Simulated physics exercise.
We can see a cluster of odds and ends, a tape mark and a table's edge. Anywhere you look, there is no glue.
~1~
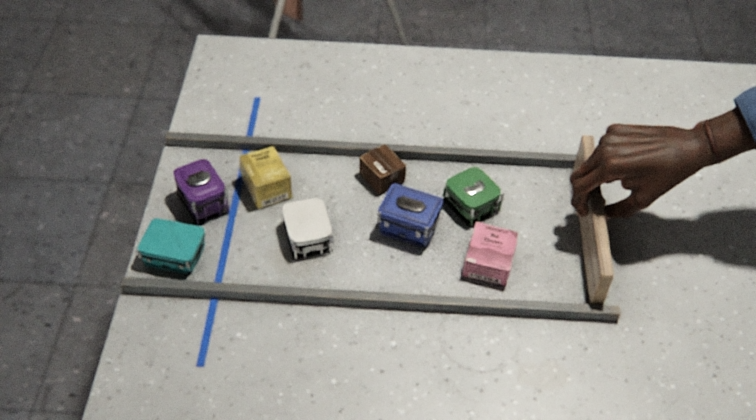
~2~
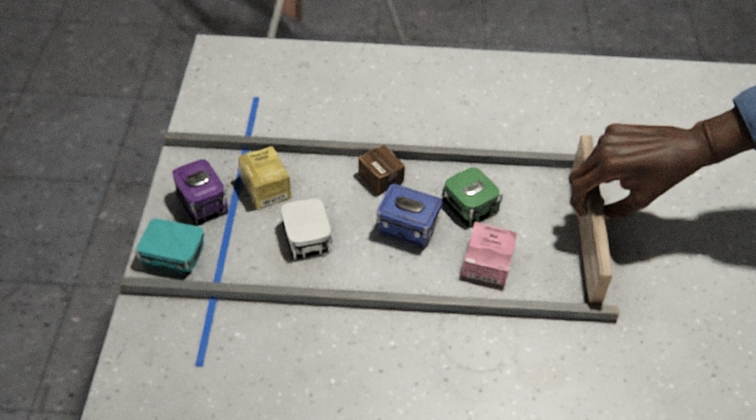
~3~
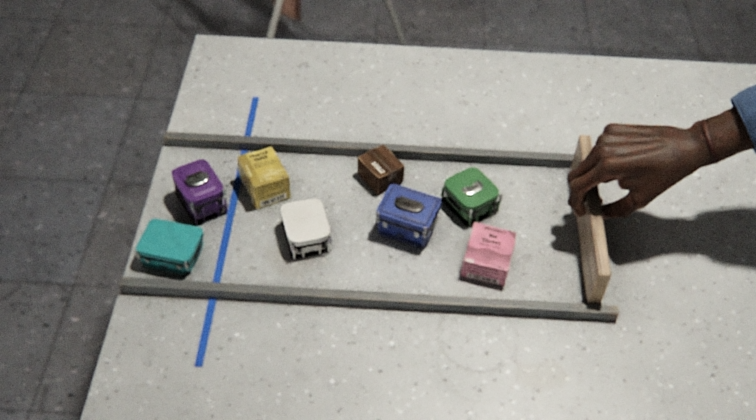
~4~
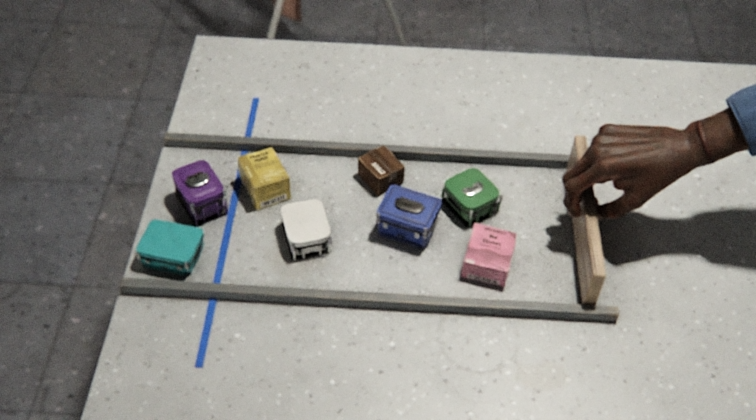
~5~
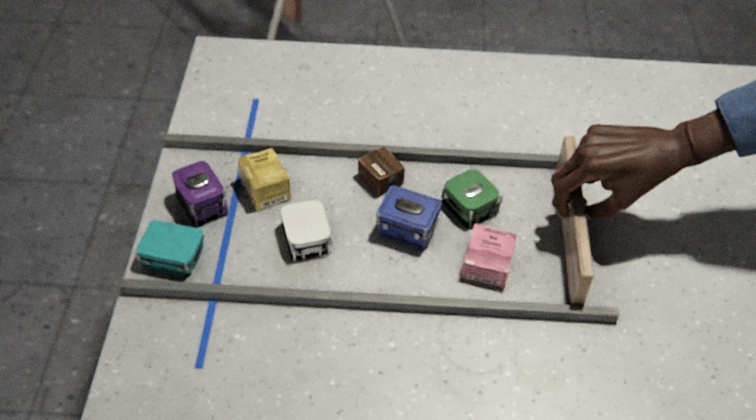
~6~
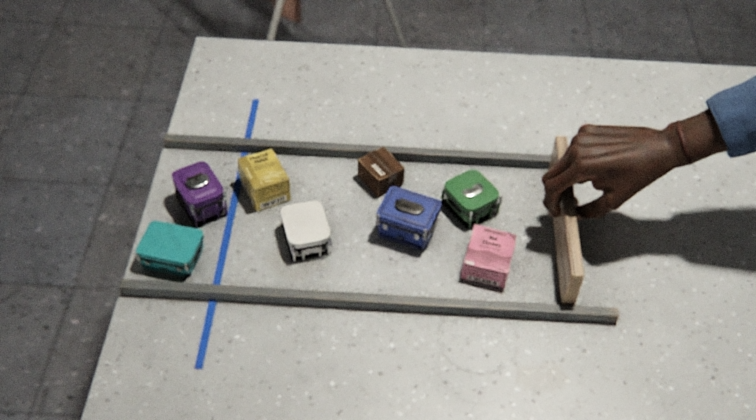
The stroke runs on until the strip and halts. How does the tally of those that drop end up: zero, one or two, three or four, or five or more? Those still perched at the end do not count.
The tally ends at one or two.
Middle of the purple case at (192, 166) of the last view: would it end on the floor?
Drops.
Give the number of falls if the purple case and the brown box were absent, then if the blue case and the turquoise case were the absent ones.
Well, the first time you'd get 1, and the next time 1.
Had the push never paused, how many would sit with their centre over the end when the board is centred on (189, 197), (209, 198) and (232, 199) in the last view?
6; 4; 2.
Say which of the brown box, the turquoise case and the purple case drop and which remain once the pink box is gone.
The brown box? It does not drop. The turquoise case? It heads down. The purple case? It heads down.
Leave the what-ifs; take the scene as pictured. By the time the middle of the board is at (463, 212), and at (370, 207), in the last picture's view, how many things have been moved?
At the one place 3, at the other 5.
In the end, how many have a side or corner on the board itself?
It's 2 of them.
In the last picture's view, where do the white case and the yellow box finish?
You'll see the white case at (145, 242), with the yellow box at (160, 178).
A little later, none off yet; turquoise case at rest near (172, 250); purple case at rest near (200, 194); yellow box at rest near (264, 179).
Next, none off yet; turquoise case shifted a little near (138, 252); purple case shifted a little near (170, 195); yellow box shifted about its own width near (205, 181).
When it is over, the number that fall off is one or two; down, purple case and turquoise case.
